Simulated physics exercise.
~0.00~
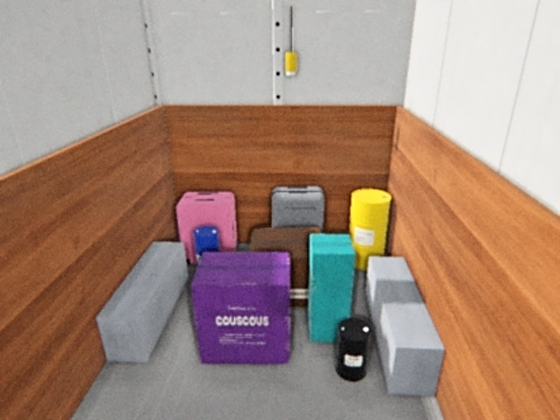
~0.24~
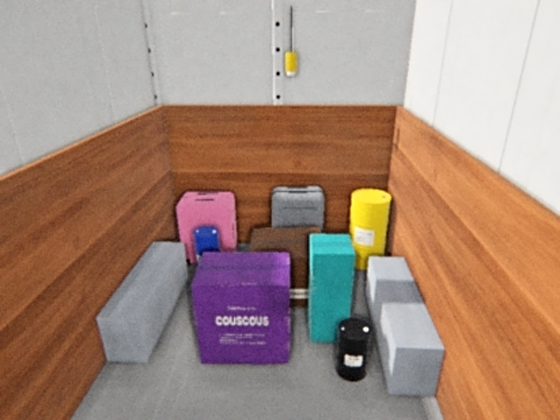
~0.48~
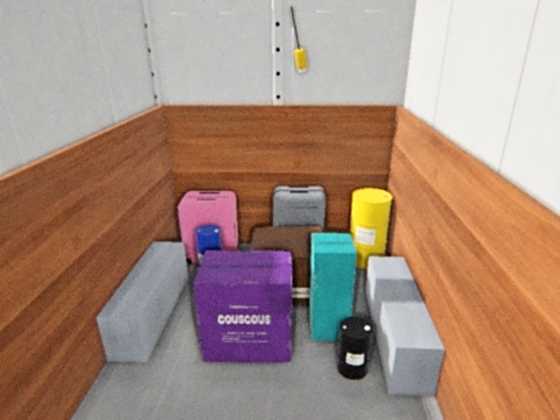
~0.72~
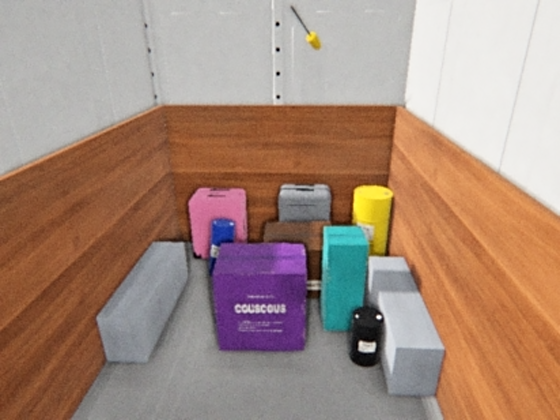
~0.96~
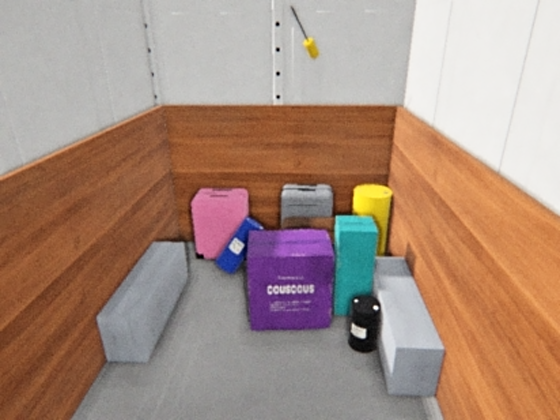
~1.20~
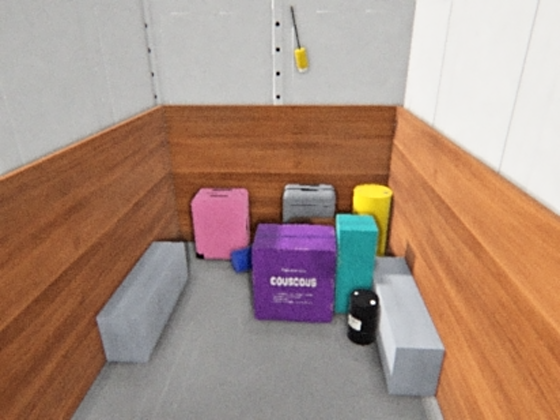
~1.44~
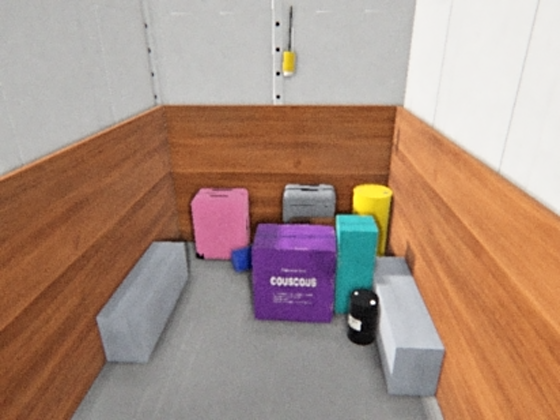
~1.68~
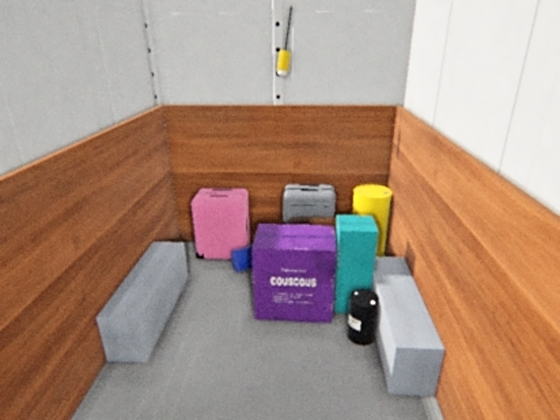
The inside of a cargo hold with wood-panelled lower walls and grey wheel boxes is seen from the rear, looking towards the bulkhead. A large purple couscous box stands in front, with a pink case and blue canister behind it to the left, a grey case and brown box behind, and a turquoise box, black canister and yellow drum to the right. At first all is still, then the hanging yellow tag swings right and the load slides forwards and right. The blue canister tips over, ending on its side, mostly hidden behind the upright purple box. The tag swings back while the load rests.
